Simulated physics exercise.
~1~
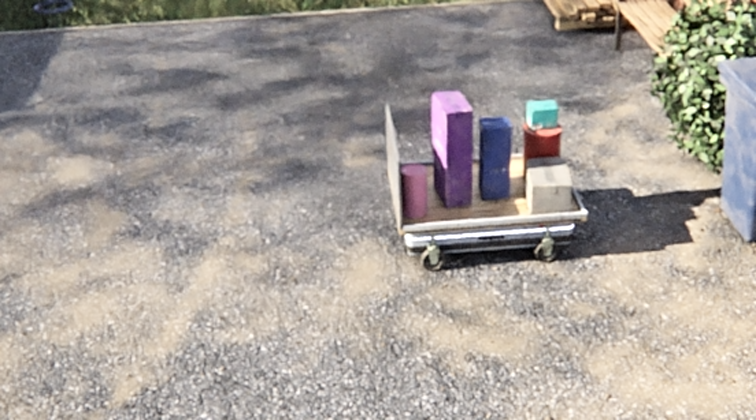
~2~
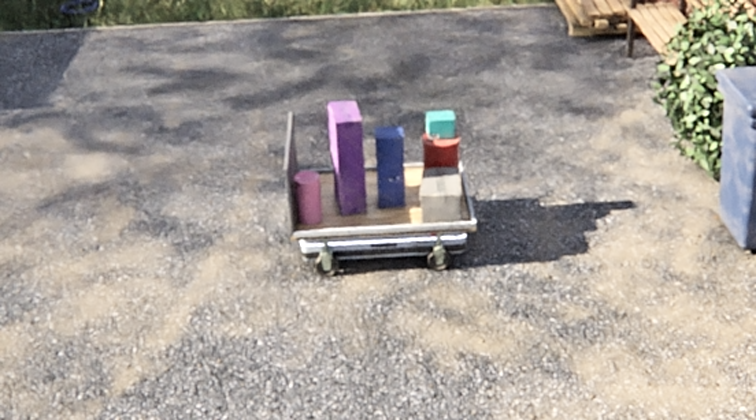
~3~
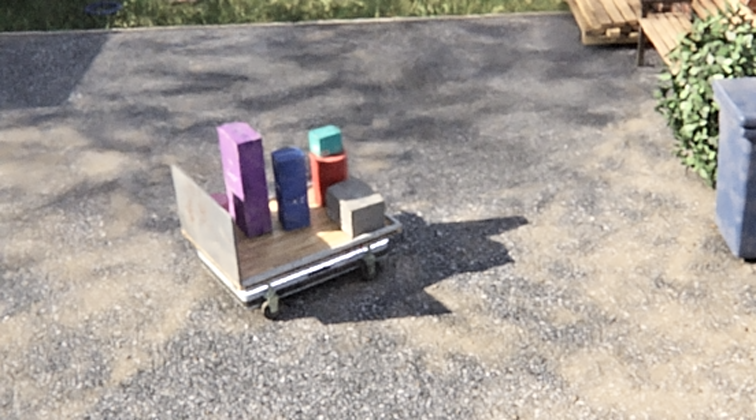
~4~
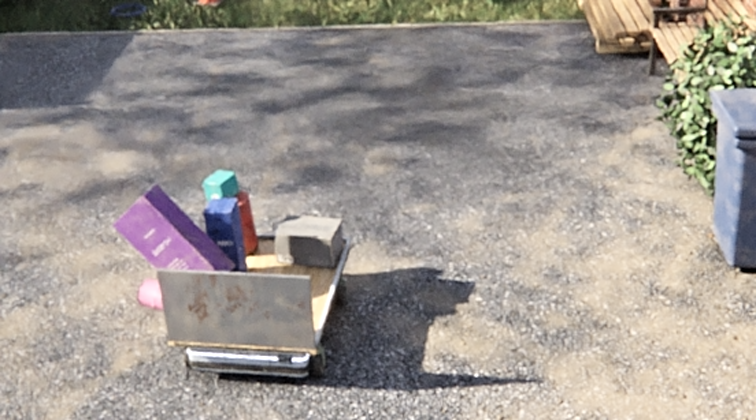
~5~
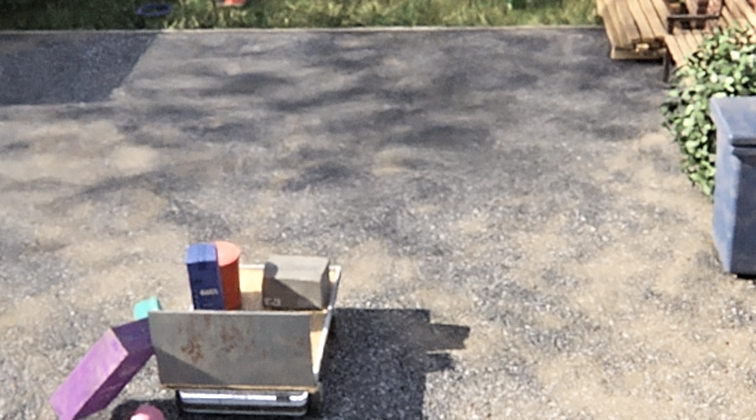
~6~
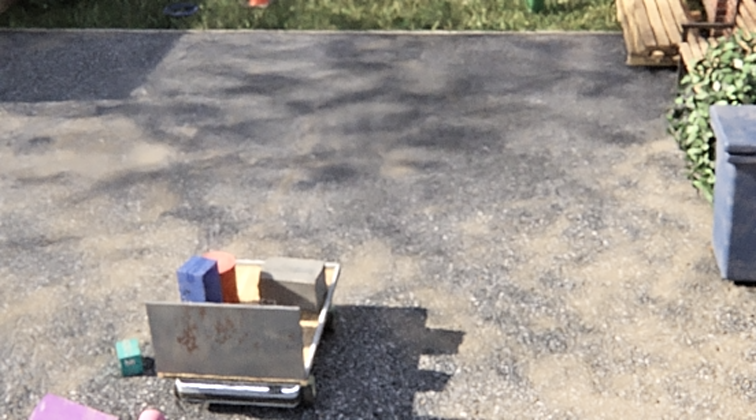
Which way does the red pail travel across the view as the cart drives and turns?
The red pail moves to the left, riding along on the cart.
